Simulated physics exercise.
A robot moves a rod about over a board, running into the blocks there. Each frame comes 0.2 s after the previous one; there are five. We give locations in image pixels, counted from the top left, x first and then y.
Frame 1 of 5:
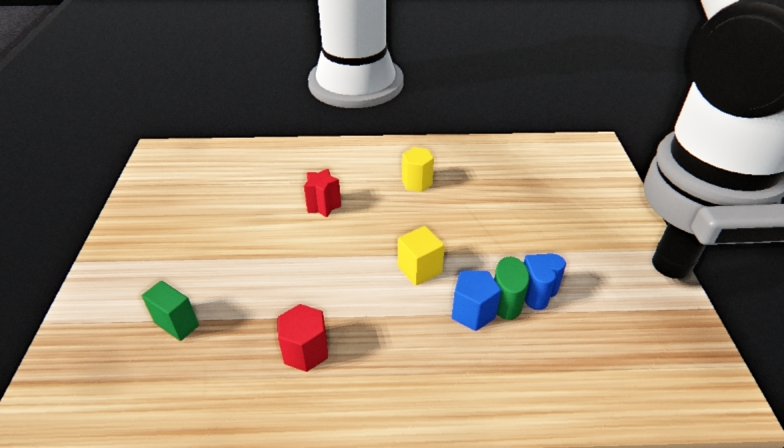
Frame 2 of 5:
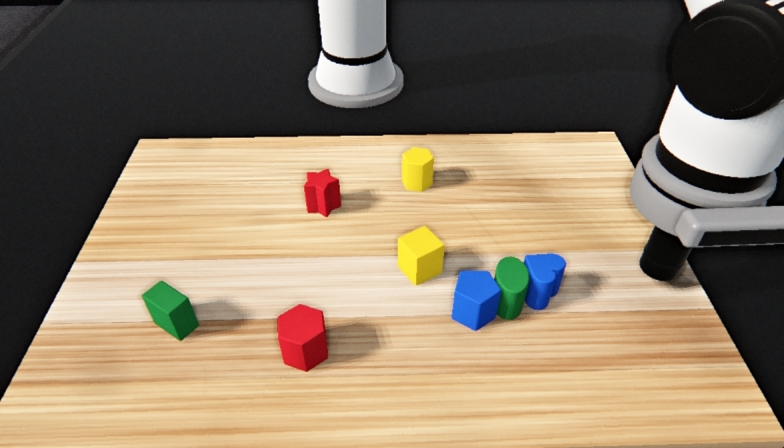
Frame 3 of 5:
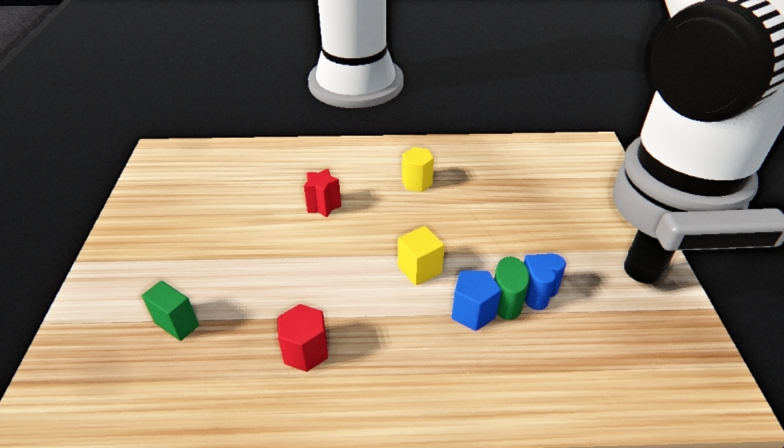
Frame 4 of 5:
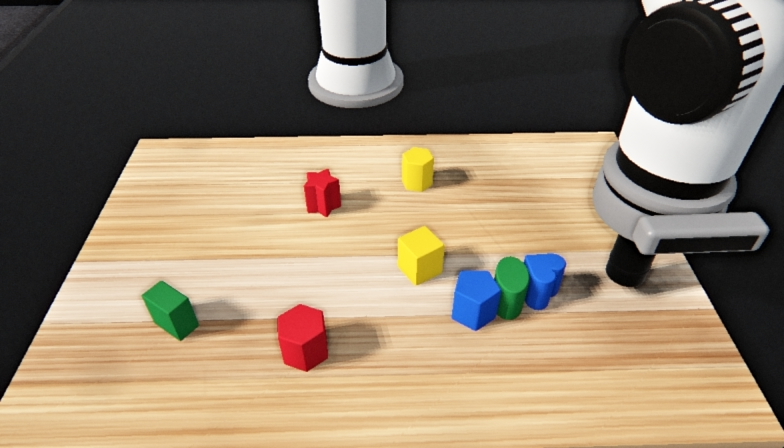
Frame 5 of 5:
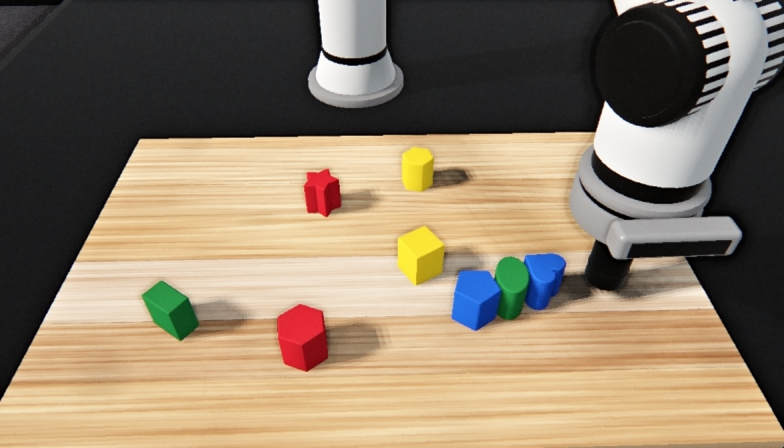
At the start, a robot arm holds a black rod at the right edge of a wooden board scattered with red, yellow, green and blue blocks. The arm then moves the rod steadily left, close to the blue heart beside the green oval, while all the blocks stay still.
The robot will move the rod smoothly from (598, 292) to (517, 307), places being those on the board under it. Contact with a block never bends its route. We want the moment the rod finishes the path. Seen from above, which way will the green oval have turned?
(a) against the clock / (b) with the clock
It's a.
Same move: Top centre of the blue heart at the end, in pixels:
Its top middle will sit at (513, 253).
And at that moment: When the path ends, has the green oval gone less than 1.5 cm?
My answer is no.
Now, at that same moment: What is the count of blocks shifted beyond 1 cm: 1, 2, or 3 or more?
Blocks displaced: At least 3.
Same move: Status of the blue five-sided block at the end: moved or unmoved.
Well, the blue five-sided block shifts from its place.
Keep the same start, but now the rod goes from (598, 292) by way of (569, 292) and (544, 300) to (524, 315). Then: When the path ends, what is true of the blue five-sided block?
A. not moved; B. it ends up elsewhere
I choose B.
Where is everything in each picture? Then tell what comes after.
The first frame shows lower end of the rod (671, 266), tops of blocks, blue five-sided block (477, 284), green oval (513, 273), blue heart (546, 265).
The second frame shows rod (658, 269), blocks as before.
The third frame shows rod (643, 271), blocks as before.
The fourth frame shows rod (624, 274), blocks as before.
The fifth frame shows rod (603, 278), blue five-sided block (477, 284), green oval (513, 273), blue heart (546, 265).
The first path, step by step. Halfway along, rod (562, 285); green oval (506, 273), turned 15° anticlockwise; blue heart (533, 259).
At the end, rod (520, 293); blue five-sided block (461, 289), turned 25° anticlockwise; green oval (477, 265), turned 50° anticlockwise; blue heart (513, 253), turned 35° clockwise.
